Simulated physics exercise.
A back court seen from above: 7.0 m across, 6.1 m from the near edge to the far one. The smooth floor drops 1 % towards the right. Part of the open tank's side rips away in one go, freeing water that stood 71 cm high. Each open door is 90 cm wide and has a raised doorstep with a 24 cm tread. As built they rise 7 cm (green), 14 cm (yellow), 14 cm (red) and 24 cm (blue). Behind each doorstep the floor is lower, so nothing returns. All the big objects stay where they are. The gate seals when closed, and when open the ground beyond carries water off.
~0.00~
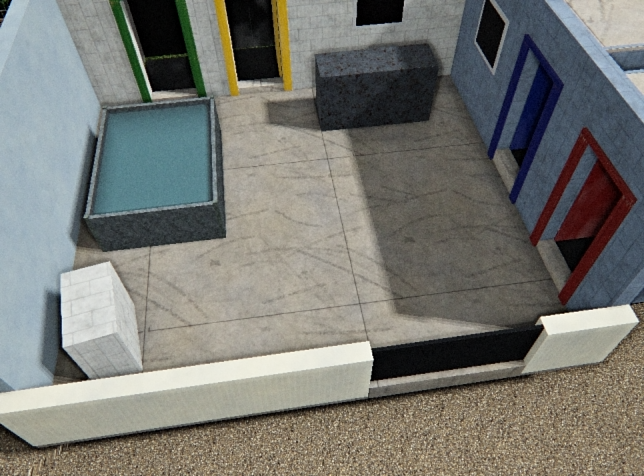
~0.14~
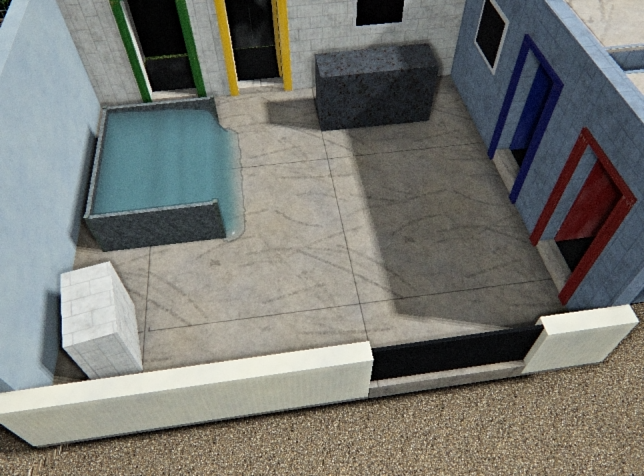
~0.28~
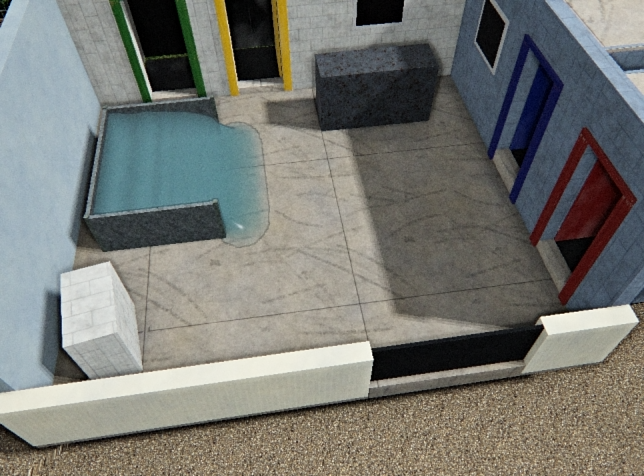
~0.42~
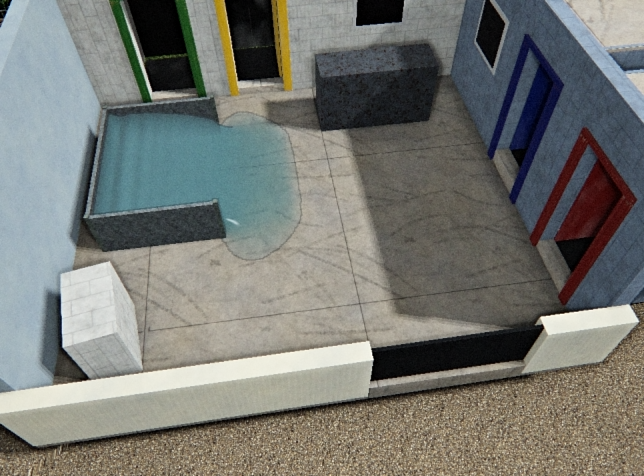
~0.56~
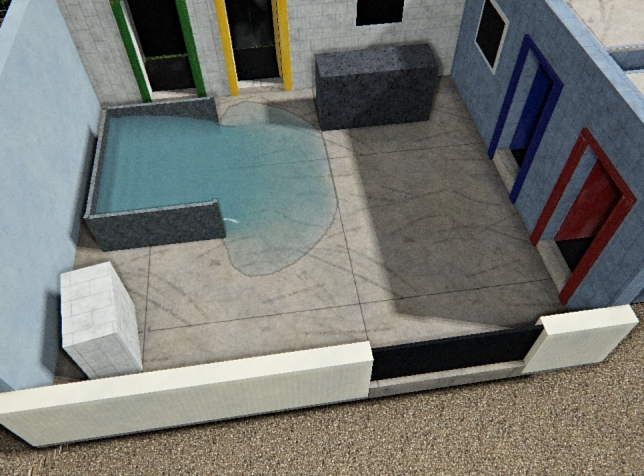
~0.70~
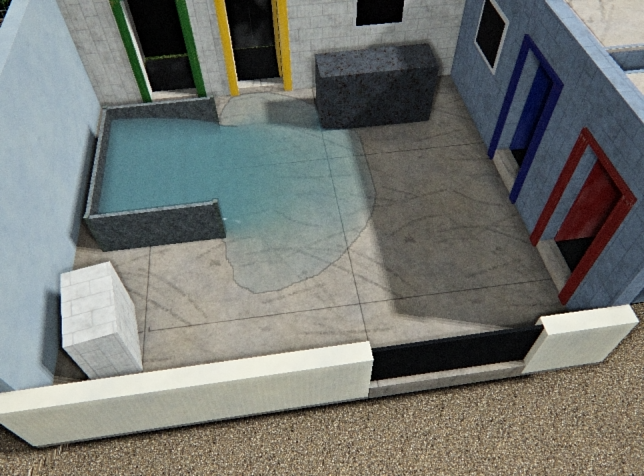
In this clip, the right side of an open tank in a walled court gives way, and water pours through the gap and spreads rightward across the floor in a widening, rounded sheet, reaching the edge of a shadow.
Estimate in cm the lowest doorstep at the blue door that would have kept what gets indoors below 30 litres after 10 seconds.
It would have to be roughly 26 cm high.
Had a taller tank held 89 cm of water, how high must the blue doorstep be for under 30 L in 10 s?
About 33 cm.
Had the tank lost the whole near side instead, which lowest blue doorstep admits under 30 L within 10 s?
About 8.5 cm.
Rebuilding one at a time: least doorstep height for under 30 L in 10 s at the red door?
Roughly 16 cm at red.
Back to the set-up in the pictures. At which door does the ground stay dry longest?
Last comes the green one.
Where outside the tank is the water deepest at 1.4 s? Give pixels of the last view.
Near (311, 122).
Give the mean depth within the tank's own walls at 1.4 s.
Roughly 30 cm on average.
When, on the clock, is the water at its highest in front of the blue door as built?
Around 2.2 s.
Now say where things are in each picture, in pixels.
The first picture shows the open tank at (157, 155) is whole and still, 71 cm deep; the blue door at (518, 133) is dry.
In the second picture, water pours out at (218, 171) and has run 0.3 m, to (241, 219); about 10 cm deep outside, 71 cm at the back.
In the third picture, the front is at (264, 225), 0.7 m from the gap at (218, 172); 1.6 m2 of floor is wet, 70 cm left at the back.
In the fourth picture, the front is at (297, 213), 1.2 m from the gap at (218, 173); 3.4 m2 of floor is wet, 63 cm left at the back.
In the fifth picture, the front is at (333, 206), 1.8 m from the gap at (218, 173); 5.8 m2 of floor is wet, 59 cm left at the back.
In the sixth picture, the gap is at (218, 174), the front 2.5 m out at (370, 194); the back of the open tank holds 58 cm; 2.3 m in a straight line remain to the blue door at (518, 133).
After 1.4 s water covers 45 % of the floor, deepest (34 cm) near (311, 122); 18 cm at the blue door, 0 litres in over its 24 cm doorstep.
After 3.0 s water covers 65 % of the floor, deepest (37 cm) near (573, 341); 30 cm at the blue door, 39 litres in over its 24 cm doorstep.
After 10.0 s water covers 95 % of the floor, deepest (14 cm) near (88, 345); 10 cm at the blue door, 47 litres in over its 24 cm doorstep.
At the blue door as built, the water arrived by 1.3 s and peaked near 35 cm at 2.2 s.
Run again over the same 10 s with other heights there, 51 litres in over 23.5 cm, 5 litres over 31.5 cm. The limit of 30 litres is kept from about 26 cm up.
